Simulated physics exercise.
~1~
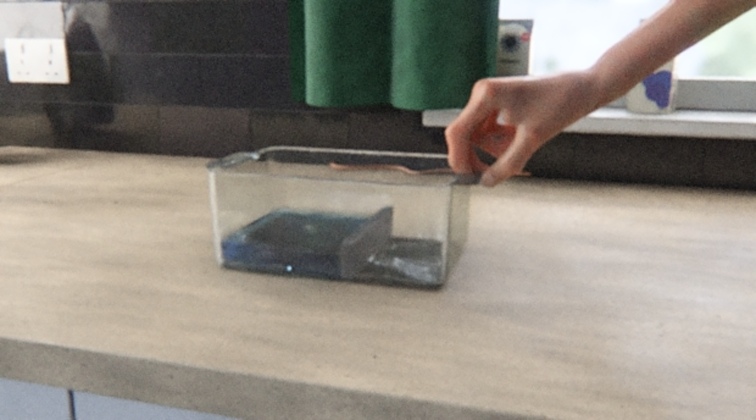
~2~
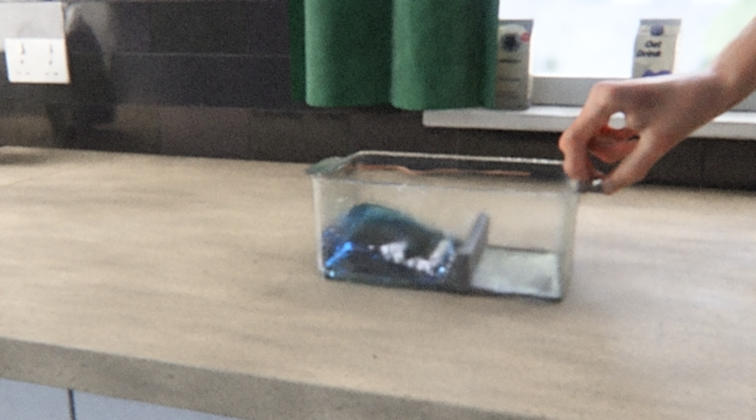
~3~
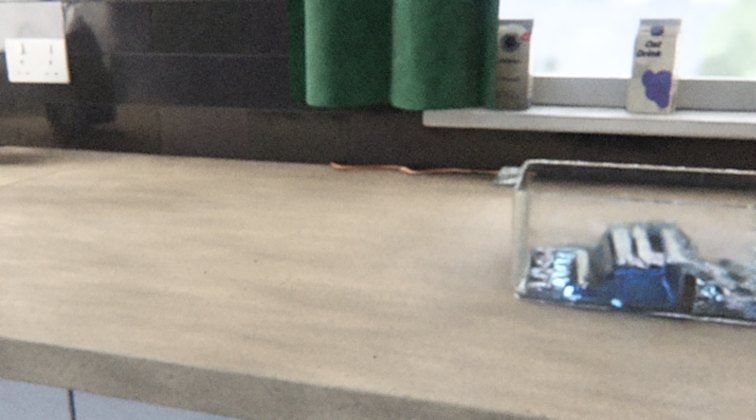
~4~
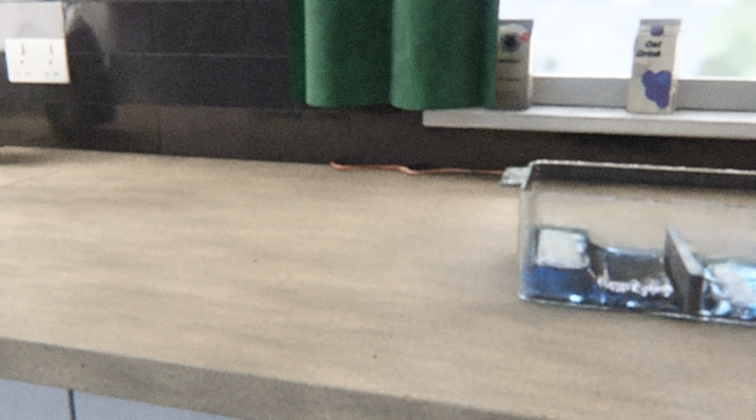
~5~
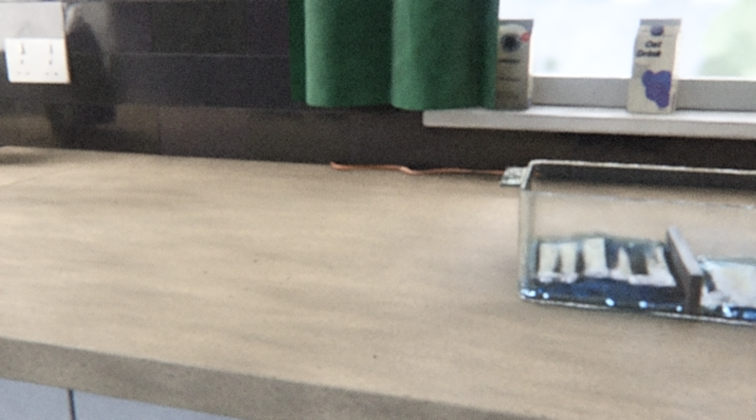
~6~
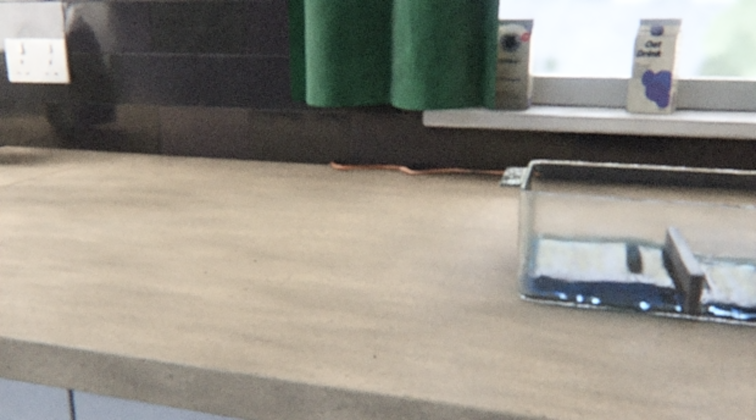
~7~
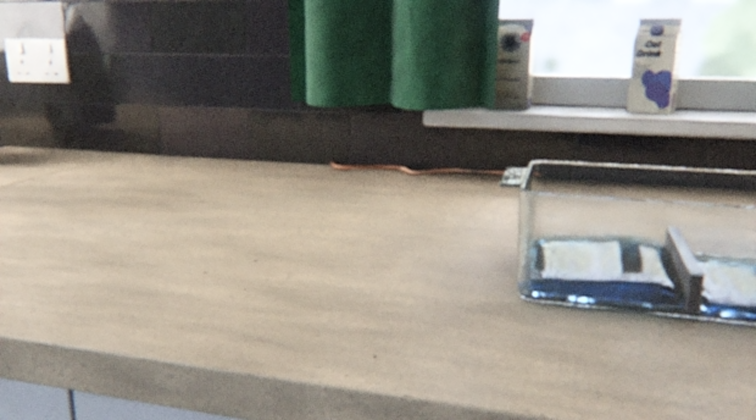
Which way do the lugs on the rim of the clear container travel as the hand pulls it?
The lugs travel to the right along with the container.
We see a hand pull a clear, divided container of bluish water to the right along a kitchen counter; the water sloshes, and some crosses the low wall, before the container rests at the right edge of view with water on both sides.
